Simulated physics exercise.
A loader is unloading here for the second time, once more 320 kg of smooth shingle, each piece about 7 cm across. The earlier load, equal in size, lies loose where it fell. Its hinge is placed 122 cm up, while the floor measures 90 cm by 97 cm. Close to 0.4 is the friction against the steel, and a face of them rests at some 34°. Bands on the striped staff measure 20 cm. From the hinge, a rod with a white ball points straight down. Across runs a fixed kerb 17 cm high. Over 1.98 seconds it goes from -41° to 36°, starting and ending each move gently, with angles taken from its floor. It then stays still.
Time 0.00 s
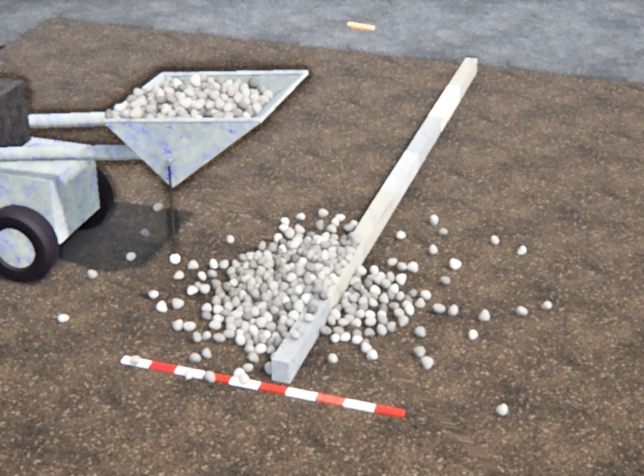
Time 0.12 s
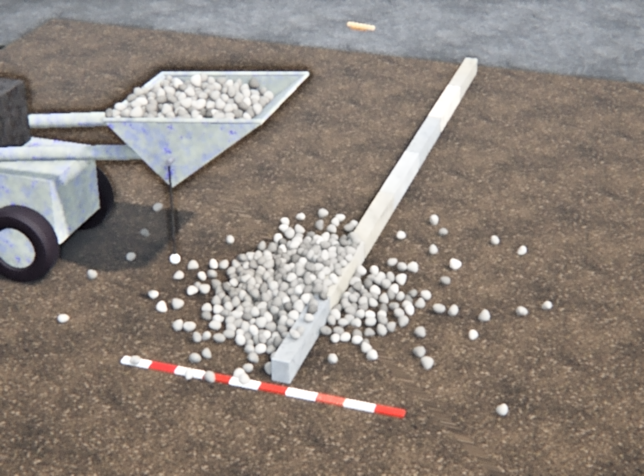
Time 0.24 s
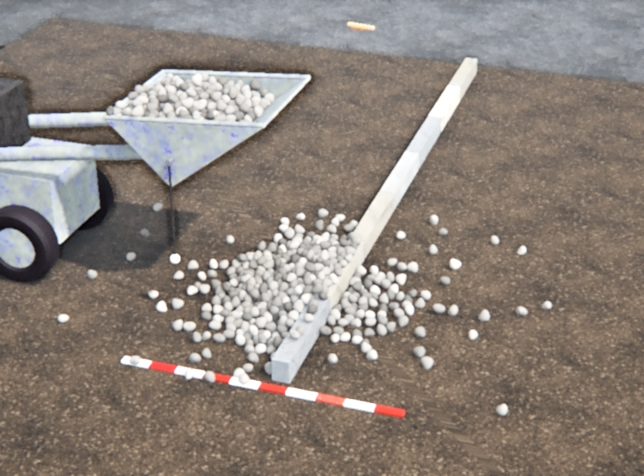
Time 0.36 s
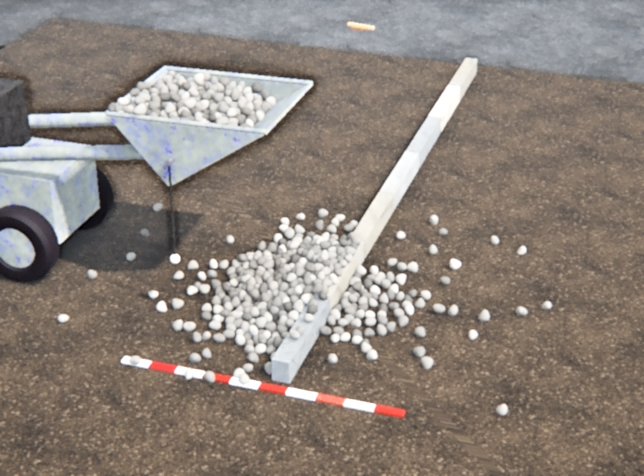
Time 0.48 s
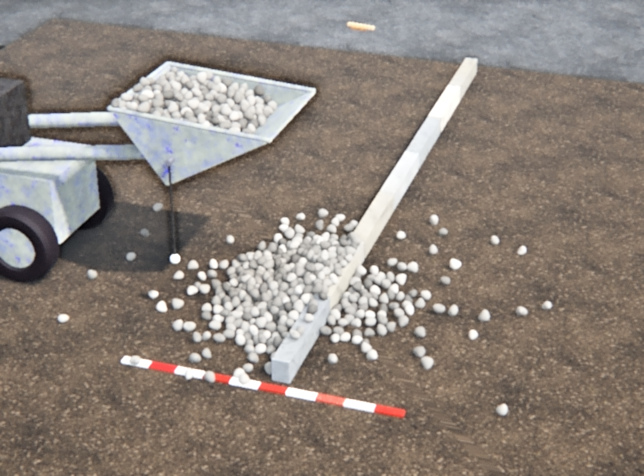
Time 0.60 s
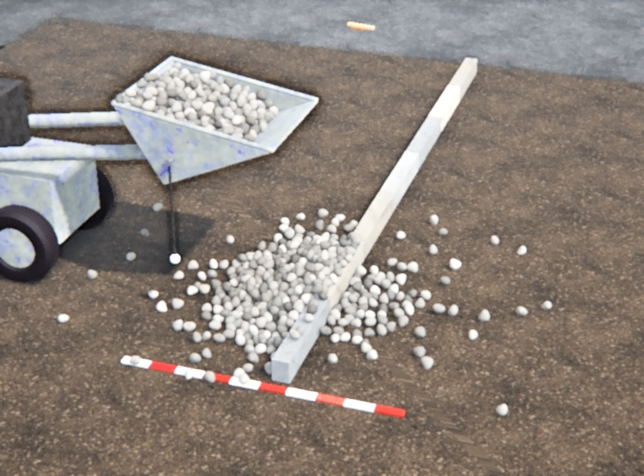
On brown ground beside scattered pale stones, a loader's stone-filled bucket slowly tilts down rightward.
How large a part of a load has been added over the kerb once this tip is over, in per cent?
Around 52 per cent is added.
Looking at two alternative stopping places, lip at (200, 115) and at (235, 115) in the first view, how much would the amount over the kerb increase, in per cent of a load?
First place about 0 %, second about 20 %.
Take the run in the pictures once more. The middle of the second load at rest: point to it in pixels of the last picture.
Their centre ends up near (331, 287).
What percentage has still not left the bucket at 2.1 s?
Roughly 25 per cent of its load.
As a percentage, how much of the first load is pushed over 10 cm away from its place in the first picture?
The answer is about 20 per cent.
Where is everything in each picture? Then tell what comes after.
The bucket is at -41°, its lip at (261, 120); the top of the load is at (212, 91). The earlier load is highest near (319, 274), 27 cm above ground level, 86 % on this side of the kerb, 15 % over the kerb, in the first picture.
Lip at (262, 122), floor tilted -40°, highest stones at (191, 92); the stones move at 0.1 m/s on average, in the second picture.
Lip at (264, 126), floor tilted -38°, highest stones at (192, 92); the stones move at 0.1 m/s on average, in the third picture.
Lip at (266, 132), floor tilted -34°, highest stones at (170, 87); the stones move at 0.1 m/s on average, in the fourth picture.
The bucket is at -30°, its lip at (270, 141); the top of the load is at (172, 84); the stones move at 0.2 m/s on average, in the fifth picture.
Lip at (273, 151), floor tilted -24°, highest stones at (171, 78); the stones move at 0.2 m/s on average, in the sixth picture.
After 1.5 s the floor is at 24°; in per cent of one load, 96 in the bucket, 89 on this side of the kerb, 15 over the kerb; the foremost stones are at (500, 307).
After 2.1 s the floor is at 36°; in per cent of one load, 25 in the bucket, 144 on this side of the kerb, 32 over the kerb; the foremost stones are at (500, 307).
After 2.4 s the floor is at 36°; in per cent of one load, 1 in the bucket, 146 on this side of the kerb, 54 over the kerb; the foremost stones are at (501, 313).
After 4.9 s the floor is at 36°; in per cent of one load, 0 in the bucket, 133 on this side of the kerb, 67 over the kerb; the foremost stones are at (521, 347). Net gain over the kerb, 52.
